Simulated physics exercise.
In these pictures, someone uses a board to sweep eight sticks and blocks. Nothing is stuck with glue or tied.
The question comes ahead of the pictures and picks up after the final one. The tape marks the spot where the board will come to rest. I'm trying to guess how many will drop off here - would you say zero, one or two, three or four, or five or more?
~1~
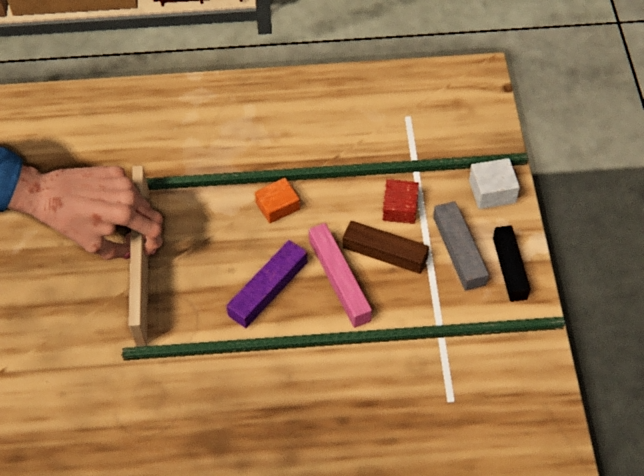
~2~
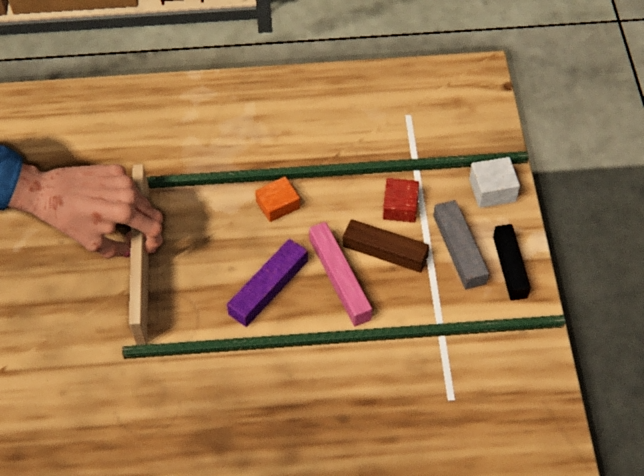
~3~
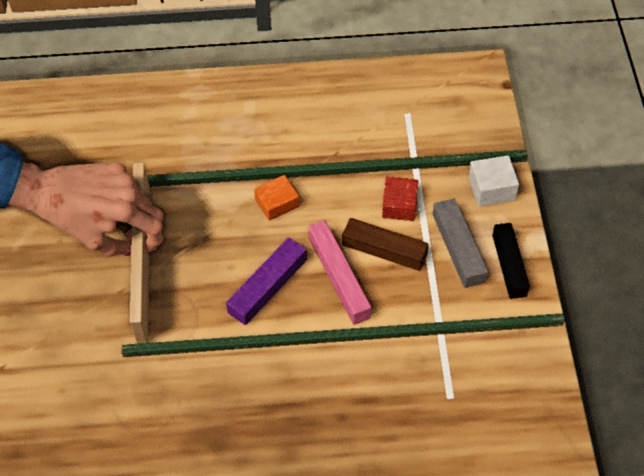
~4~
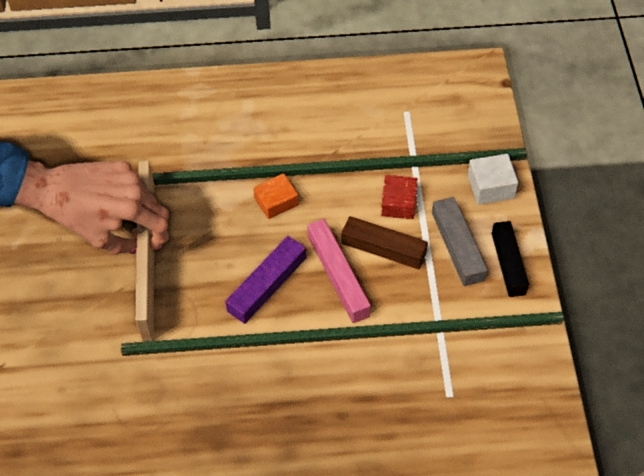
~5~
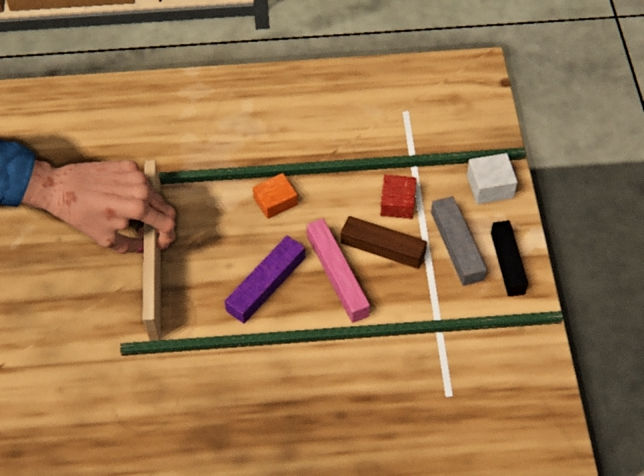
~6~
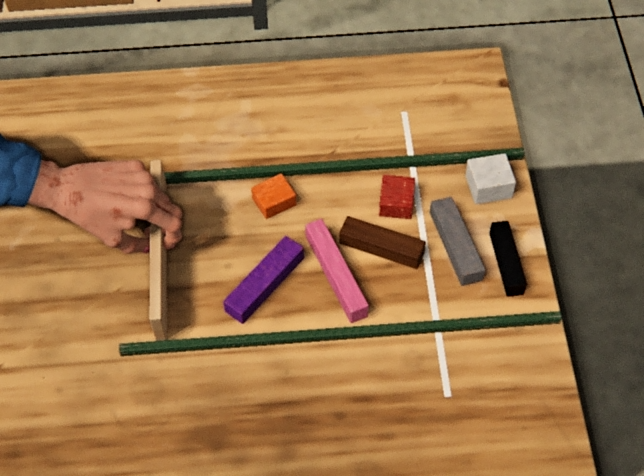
Watch it: Nothing goes plunging down.
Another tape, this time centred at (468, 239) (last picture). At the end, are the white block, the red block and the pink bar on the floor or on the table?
The white block: It is gone. The red block: It is still there. The pink bar: It is still there.
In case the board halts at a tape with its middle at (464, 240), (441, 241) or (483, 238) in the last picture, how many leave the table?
It would be 2, 0 and 3.
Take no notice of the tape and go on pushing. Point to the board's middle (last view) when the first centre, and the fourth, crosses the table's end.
First at (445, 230), next at (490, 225).
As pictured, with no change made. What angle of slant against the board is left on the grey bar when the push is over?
It measures close to 5 degrees.
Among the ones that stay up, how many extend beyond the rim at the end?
I'd say 0 of them.
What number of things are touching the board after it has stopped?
That number would be 2.
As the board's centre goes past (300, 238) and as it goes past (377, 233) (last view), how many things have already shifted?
4 and 6.
Soon after, none off yet; black stick at rest near (508, 258); white block at rest near (490, 179); grey bar at rest near (457, 240).
Then, none off yet; black stick at rest near (508, 258); white block at rest near (490, 179); grey bar moved a little near (470, 239).
At rest, the number that fall off is zero.
